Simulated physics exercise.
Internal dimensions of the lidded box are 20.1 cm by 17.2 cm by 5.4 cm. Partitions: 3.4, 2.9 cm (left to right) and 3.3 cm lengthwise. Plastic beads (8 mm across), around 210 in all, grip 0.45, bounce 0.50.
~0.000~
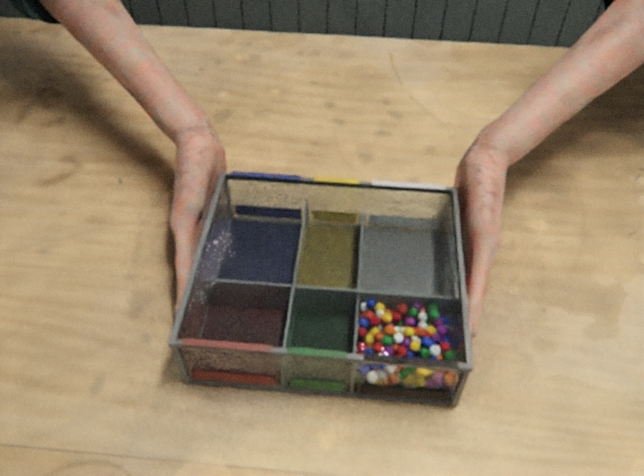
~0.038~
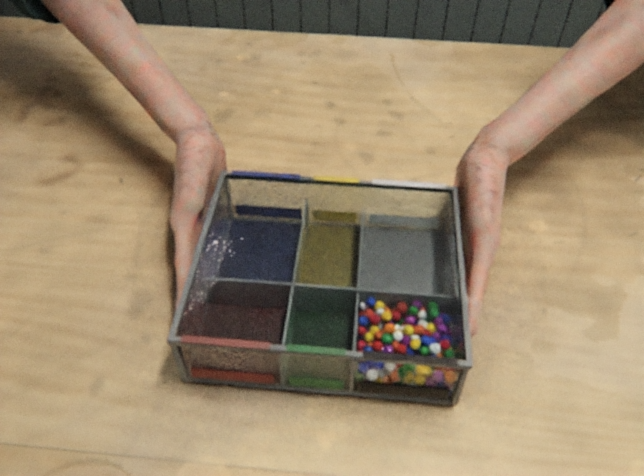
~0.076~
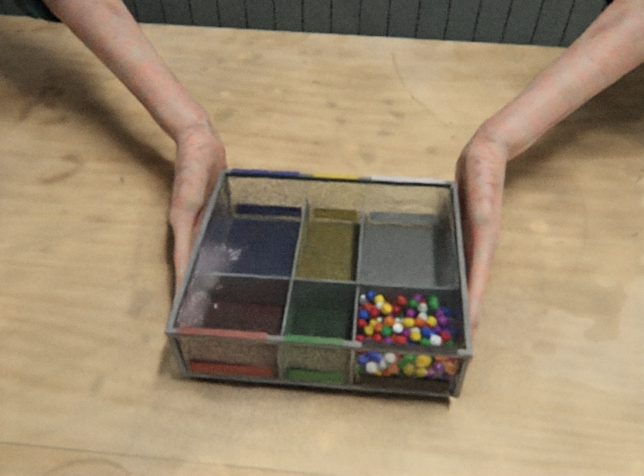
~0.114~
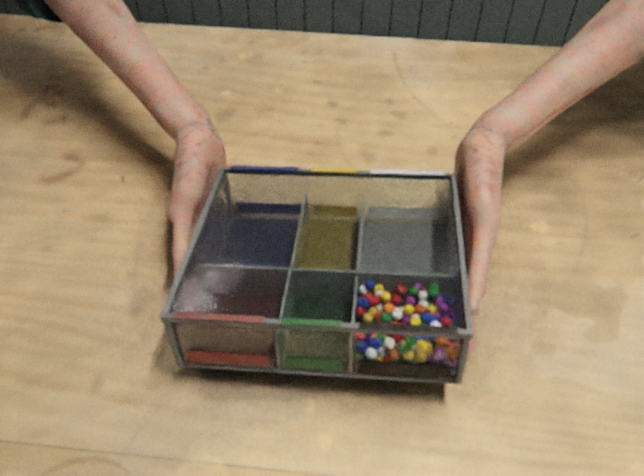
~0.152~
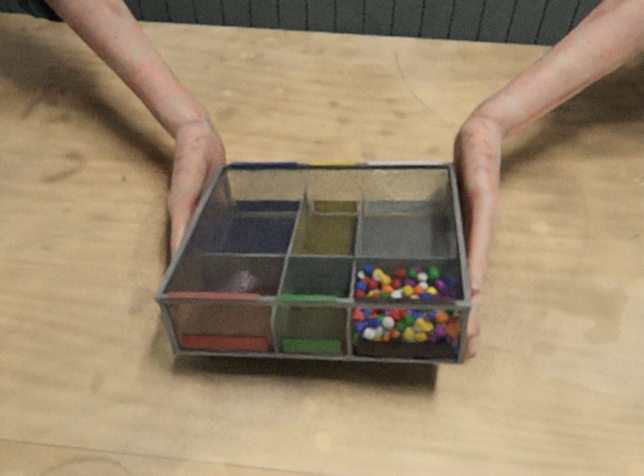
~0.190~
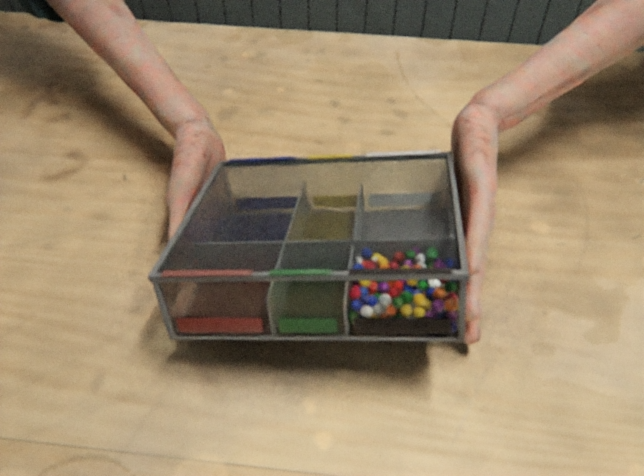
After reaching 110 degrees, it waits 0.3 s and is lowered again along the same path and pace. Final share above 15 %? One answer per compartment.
Red compartment: Below or equal, blue compartment: Above, green compartment: Below or equal, yellow compartment: Above, white compartment: Below or equal, black compartment: Below or equal.
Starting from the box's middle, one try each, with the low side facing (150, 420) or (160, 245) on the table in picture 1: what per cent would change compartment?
First try: Around 80 percent; second try: Around 100 percent.
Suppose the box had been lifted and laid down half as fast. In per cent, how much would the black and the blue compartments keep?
I'd say black 0 percent, blue 65 percent.
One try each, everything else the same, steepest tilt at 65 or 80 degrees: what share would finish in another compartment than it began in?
40 and 70 %.
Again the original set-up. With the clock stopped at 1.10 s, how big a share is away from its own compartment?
90 percent.
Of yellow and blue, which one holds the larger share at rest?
It's the blue one that holds more.
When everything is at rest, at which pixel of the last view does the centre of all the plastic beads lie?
Near (284, 234).
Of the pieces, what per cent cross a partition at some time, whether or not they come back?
The share is close to 100 percent.
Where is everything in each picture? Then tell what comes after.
Box tilt 0 degrees, front corners at (176, 341) and (466, 365); black 100 %, in the first picture.
Box tilt 1 degrees, front corners at (175, 338) and (466, 362), in the second picture.
Box tilt 3 degrees, front corners at (172, 330) and (466, 352), lowest corner left back, in the third picture.
Box tilt 7 degrees, front corners at (168, 316) and (466, 332), lowest corner left back, in the fourth picture.
Box tilt 12 degrees, front corners at (162, 296) and (465, 304), lowest corner left back, in the fifth picture.
Box tilt 17 degrees, front corners at (156, 276) and (462, 273), lowest corner left back; black 100 %. The box's pace is about 130 degrees a second, in the sixth picture.
After 1.10 s, tilt 110 degrees; blue 40 %, yellow 30 %, white 20 %, black 10 %.
Then, at 1.71 s, tilt 58 degrees; blue 60 %, yellow 30 %, white 5 %.
Then, at 2.36 s, tilt 0 degrees; blue 60 %, yellow 30 %, white 5 %.
By 3.0 s all is still; red 0 %, blue 60 %, green 0 %, yellow 30 %, white 5 %, black 0 %.
